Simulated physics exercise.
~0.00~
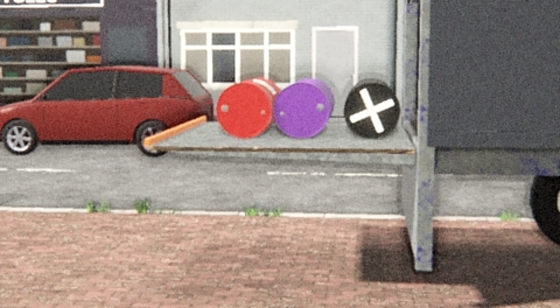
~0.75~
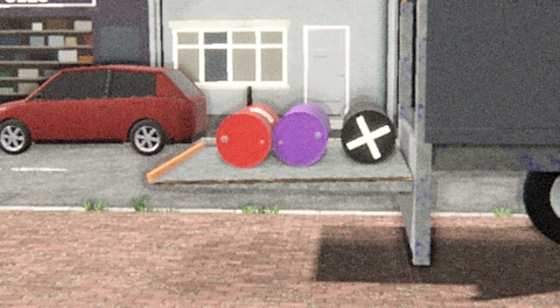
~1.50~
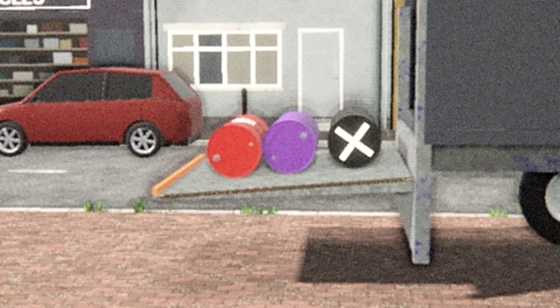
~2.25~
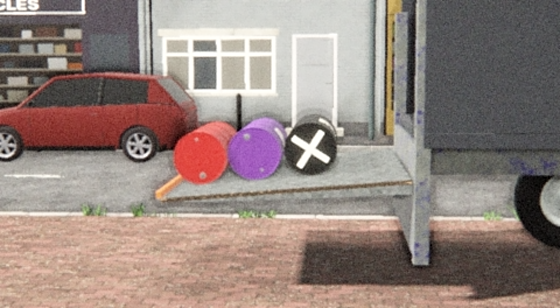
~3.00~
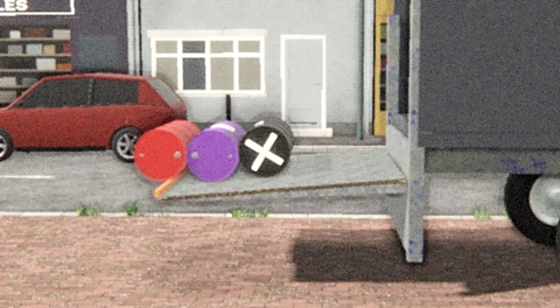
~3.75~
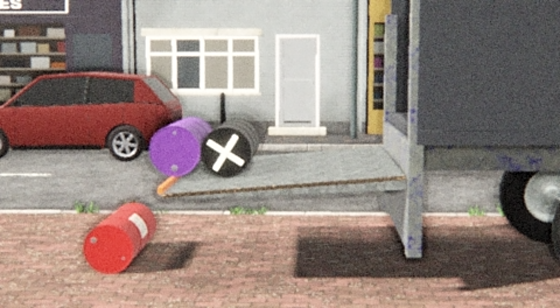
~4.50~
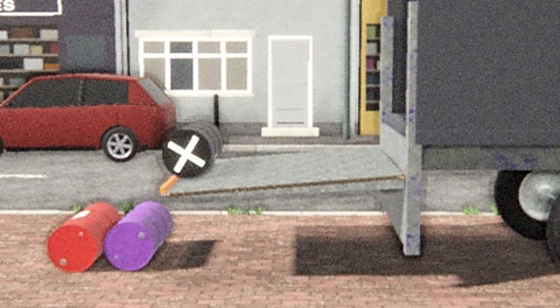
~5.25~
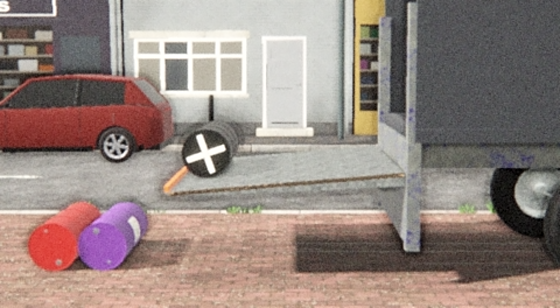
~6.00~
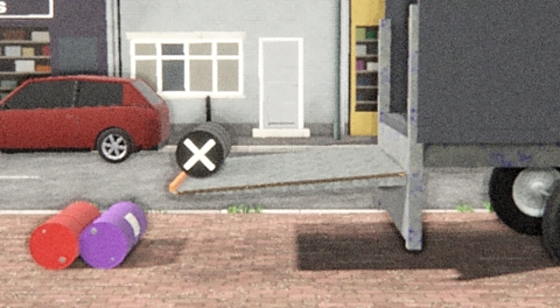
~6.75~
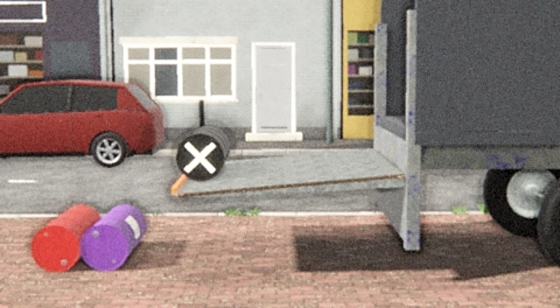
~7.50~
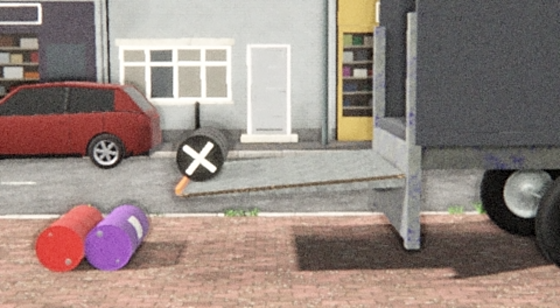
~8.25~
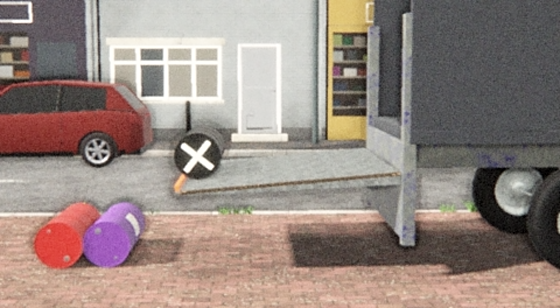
On a street, a lorry's tail-lift tips, dropping red and purple drums while the black stays.
